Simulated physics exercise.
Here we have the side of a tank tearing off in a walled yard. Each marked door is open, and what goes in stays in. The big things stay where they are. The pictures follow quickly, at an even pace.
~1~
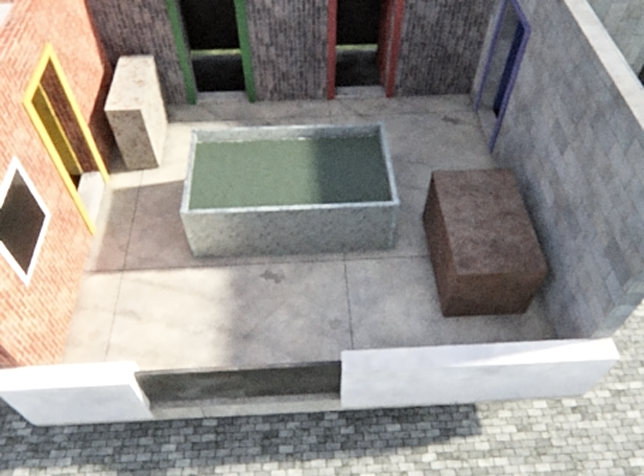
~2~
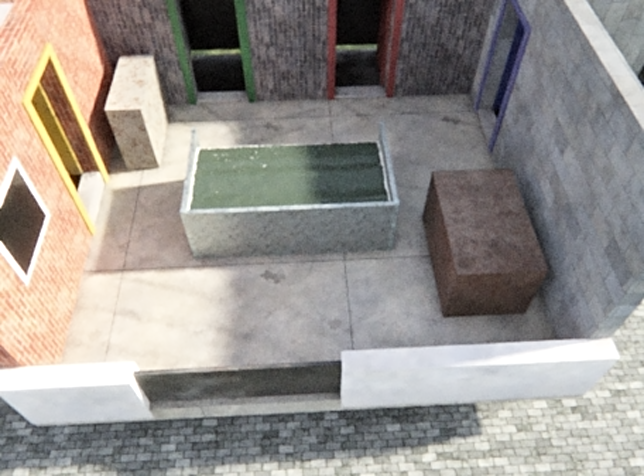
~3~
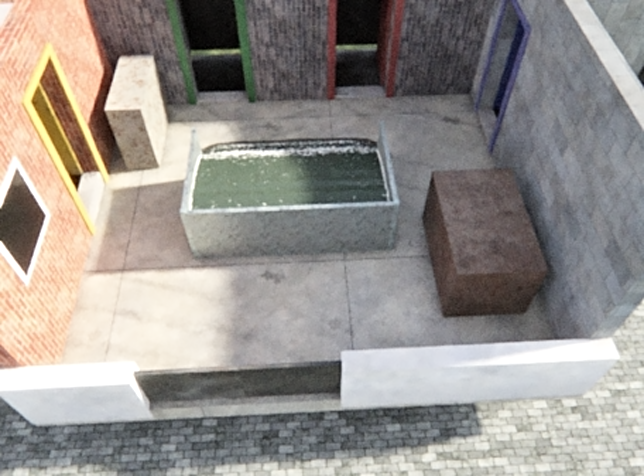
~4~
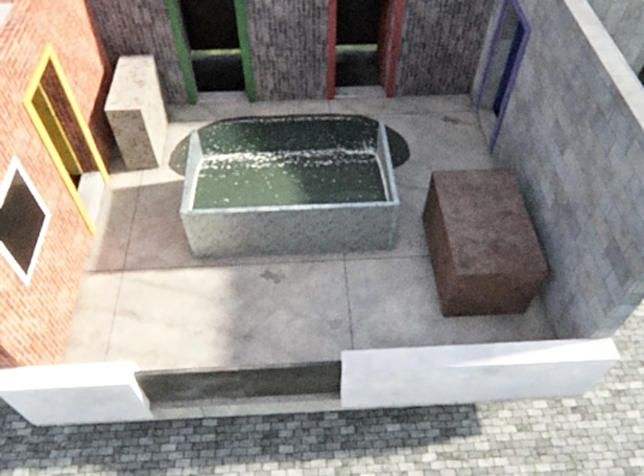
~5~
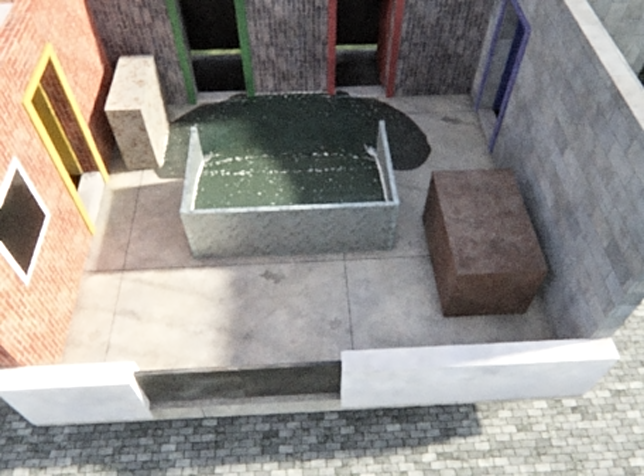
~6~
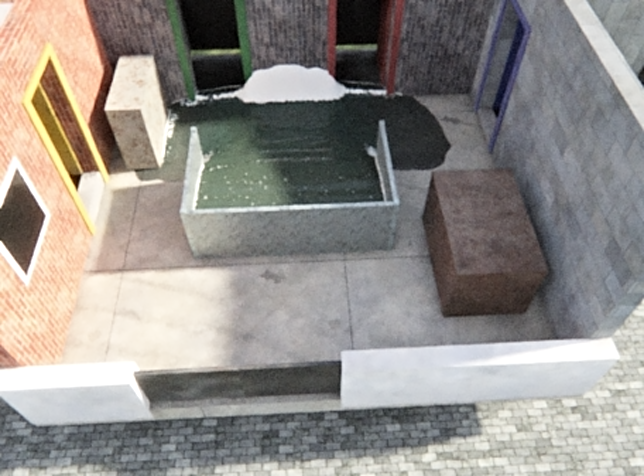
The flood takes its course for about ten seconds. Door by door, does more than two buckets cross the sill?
The green door takes more than that; the red door takes more than that; the blue door takes more than that; the yellow door stays under that.
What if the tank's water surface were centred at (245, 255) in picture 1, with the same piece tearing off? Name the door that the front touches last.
Last comes the blue one.
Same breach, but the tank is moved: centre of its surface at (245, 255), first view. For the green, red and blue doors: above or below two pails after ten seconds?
Then: Green door passes that mark; red door takes more; blue door is over.
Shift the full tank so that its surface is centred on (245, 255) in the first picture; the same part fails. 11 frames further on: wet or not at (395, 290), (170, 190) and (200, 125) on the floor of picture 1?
In turn: Clear, wet, wet.
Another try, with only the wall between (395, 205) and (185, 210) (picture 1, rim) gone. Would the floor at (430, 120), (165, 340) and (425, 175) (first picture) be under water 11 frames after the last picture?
In turn: Clear, flooded, no water.
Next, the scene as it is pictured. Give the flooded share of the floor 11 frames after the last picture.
Roughly 35 per cent.
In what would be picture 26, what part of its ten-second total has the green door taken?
About 85 per cent.
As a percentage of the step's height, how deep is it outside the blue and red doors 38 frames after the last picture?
Roughly 110 per cent, then 180 per cent.
A moment on, water covers 35 % of the floor; the green door far over two buckets in, the red door far over two buckets in, the blue door wet at the sill, nothing in, the yellow door not reached.
Next, water covers 35 % of the floor; the green door far over two buckets in, the red door far over two buckets in, the blue door under two buckets in, the yellow door wet at the sill, nothing in.
Then, water covers 65 % of the floor; the green door far over two buckets in, the red door far over two buckets in, the blue door far over two buckets in, the yellow door wet at the sill, nothing in.
Later, water covers 90 % of the floor; the green door far over two buckets in, the red door far over two buckets in, the blue door far over two buckets in, the yellow door wet at the sill, nothing in.
In the end, water covers 95 % of the floor; the green door far over two buckets in, the red door far over two buckets in, the blue door far over two buckets in, the yellow door wet at the sill, nothing in.
